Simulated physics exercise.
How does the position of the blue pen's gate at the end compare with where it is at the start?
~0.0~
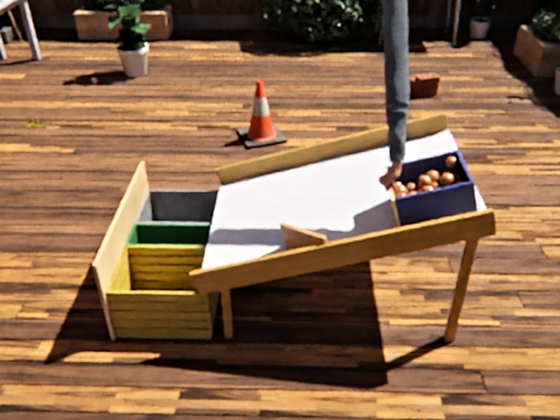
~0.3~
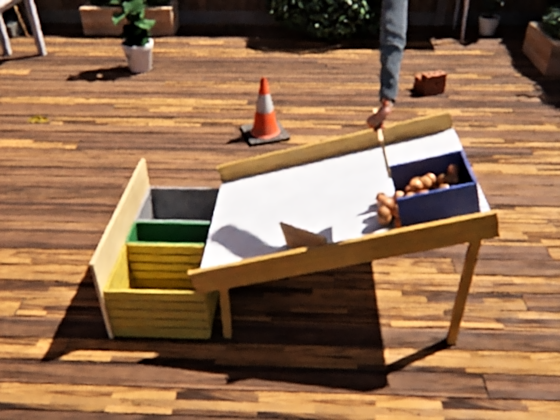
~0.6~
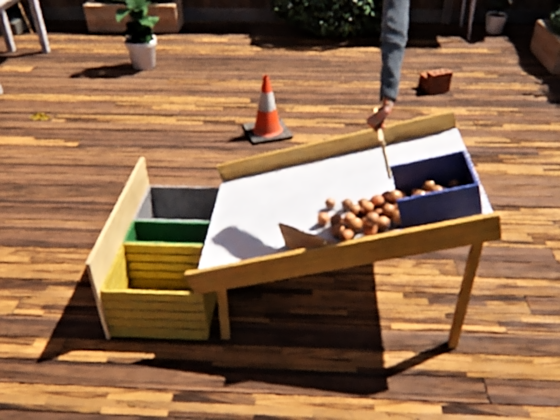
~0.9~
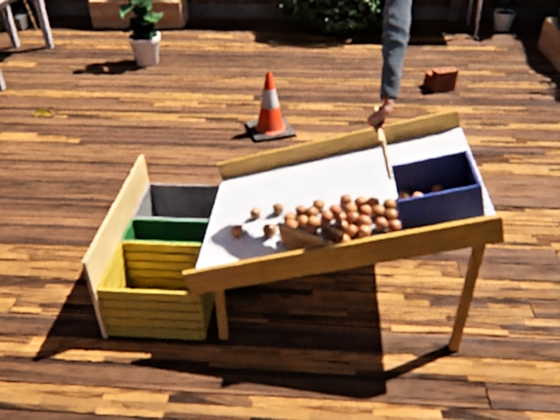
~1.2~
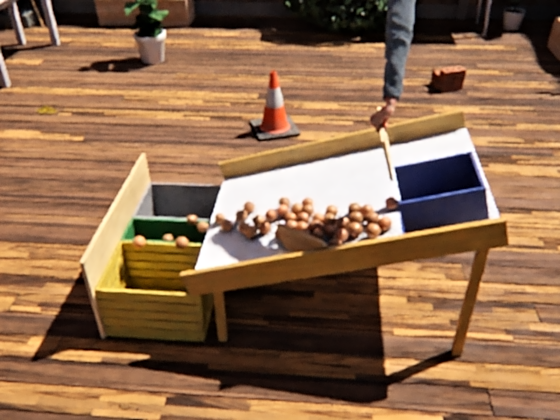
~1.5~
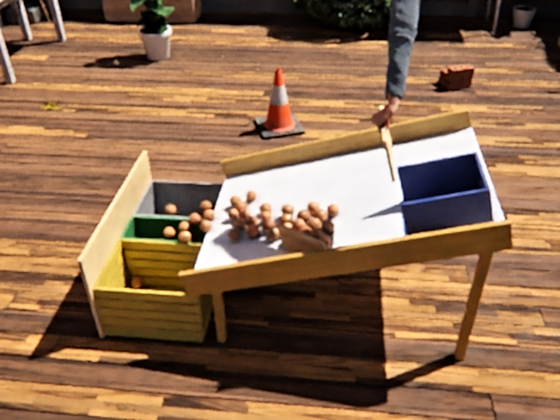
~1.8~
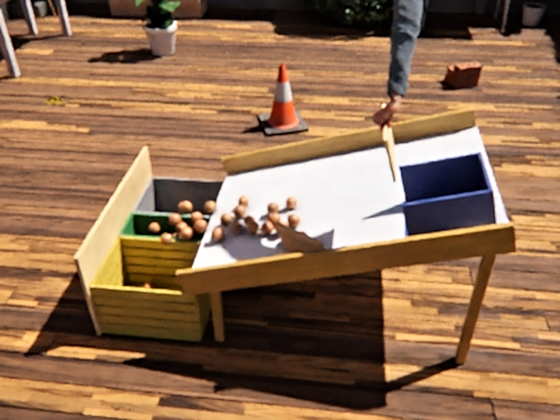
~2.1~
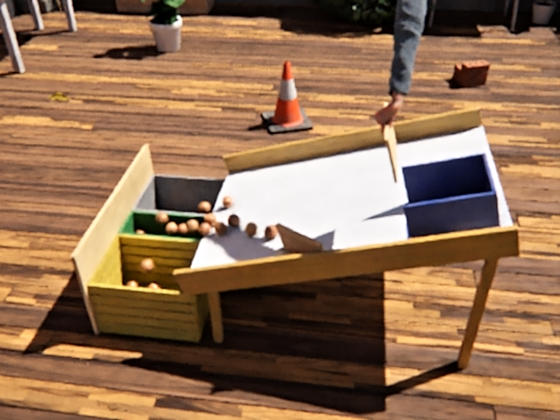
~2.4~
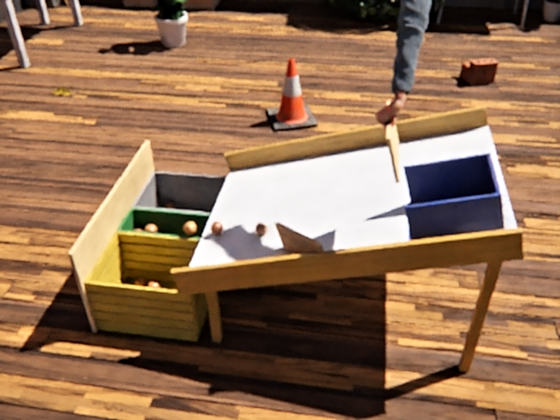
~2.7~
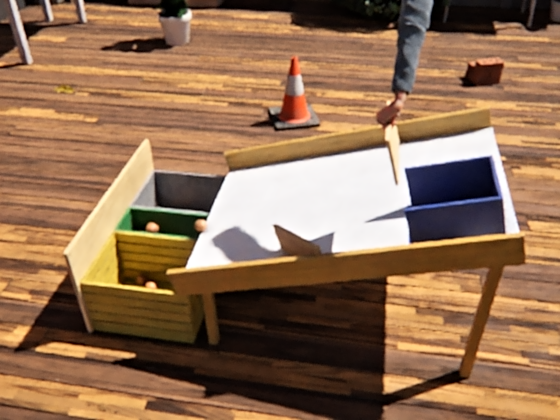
At the start the gate is down at the left, downhill side of the blue pen, keeping the onions in. At the end it is higher up, held raised by the hand and clear of the pen's opening.
